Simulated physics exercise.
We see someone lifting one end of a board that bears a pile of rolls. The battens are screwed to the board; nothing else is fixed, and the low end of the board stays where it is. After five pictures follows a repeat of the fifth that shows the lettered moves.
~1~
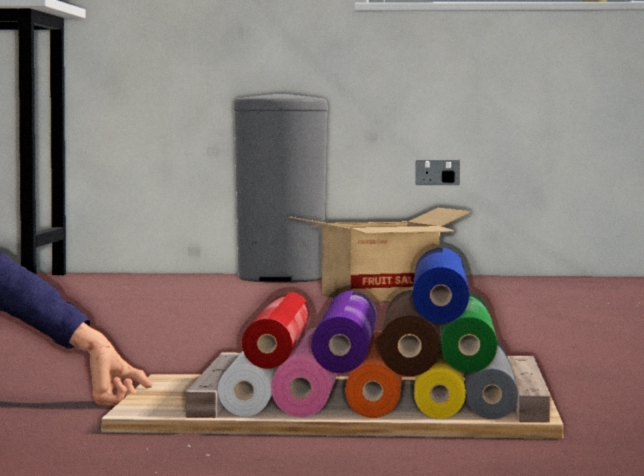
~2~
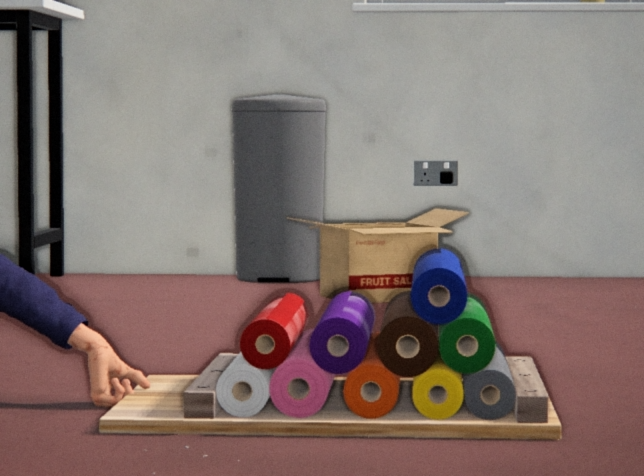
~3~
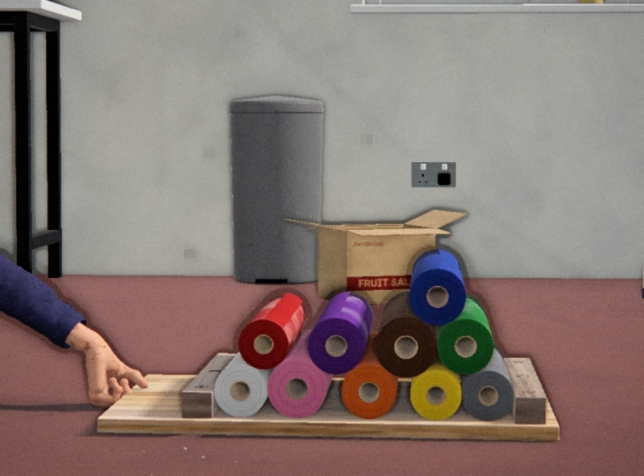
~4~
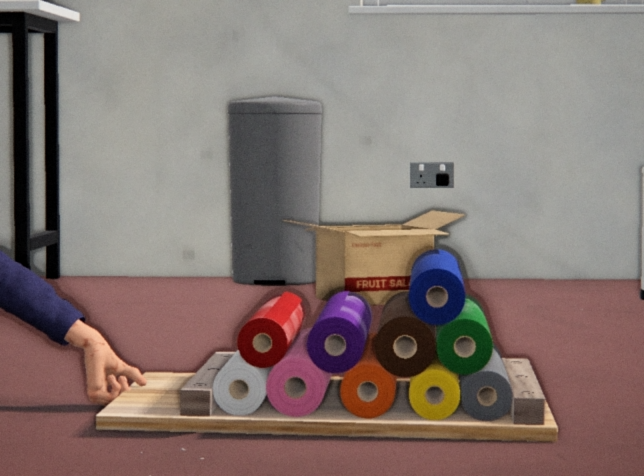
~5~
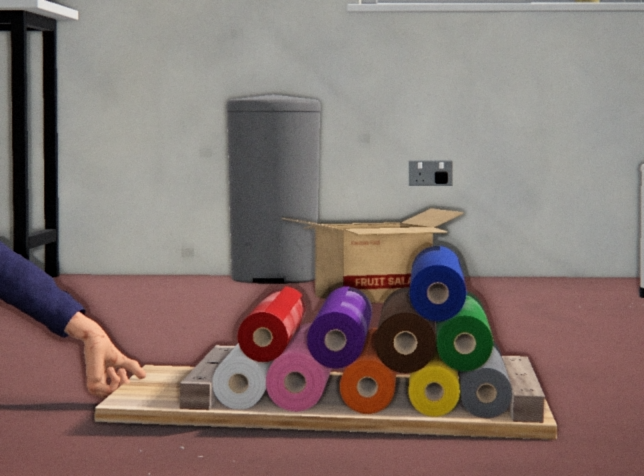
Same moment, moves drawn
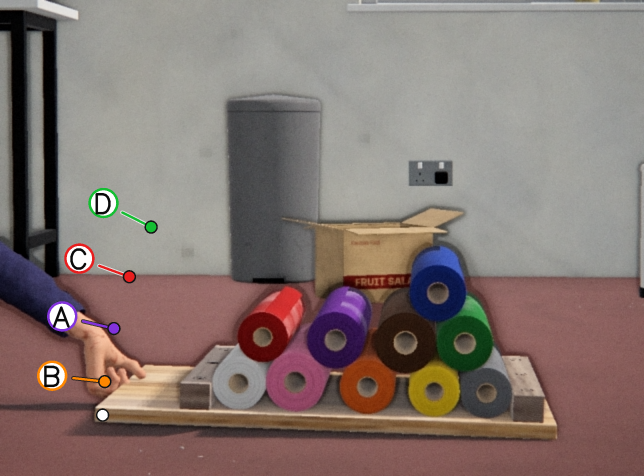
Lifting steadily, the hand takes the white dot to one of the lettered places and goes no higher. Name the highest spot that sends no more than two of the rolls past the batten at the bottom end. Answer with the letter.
A is the limit.
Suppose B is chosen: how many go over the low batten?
With B, none.
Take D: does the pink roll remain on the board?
The pink roll: Yes.
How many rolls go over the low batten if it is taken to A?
It comes to none.
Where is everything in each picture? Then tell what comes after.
In the first picture, board (339, 391); white roll (245, 390); pink roll (301, 388).
In the second picture, pink roll (299, 388); orange roll (371, 391).
In the third picture, board (335, 392); white roll (240, 391); red roll (264, 344); purple roll (336, 346).
In the fourth picture, board (333, 392); white roll (239, 389); pink roll (296, 387).
In the fifth picture, board (332, 387); white roll (239, 383); pink roll (295, 382).
On the copy, A at (114, 328); B at (105, 381); C at (130, 277); D at (151, 227); the white dot at (103, 415).
On A. First, board at 11°.
Then, board at 13°.
Finally, board at 13°, none over the low batten.
By contrast, B none over the low batten; C three over the low batten (brown, green, blue); D four over the low batten (purple, brown, green, blue).
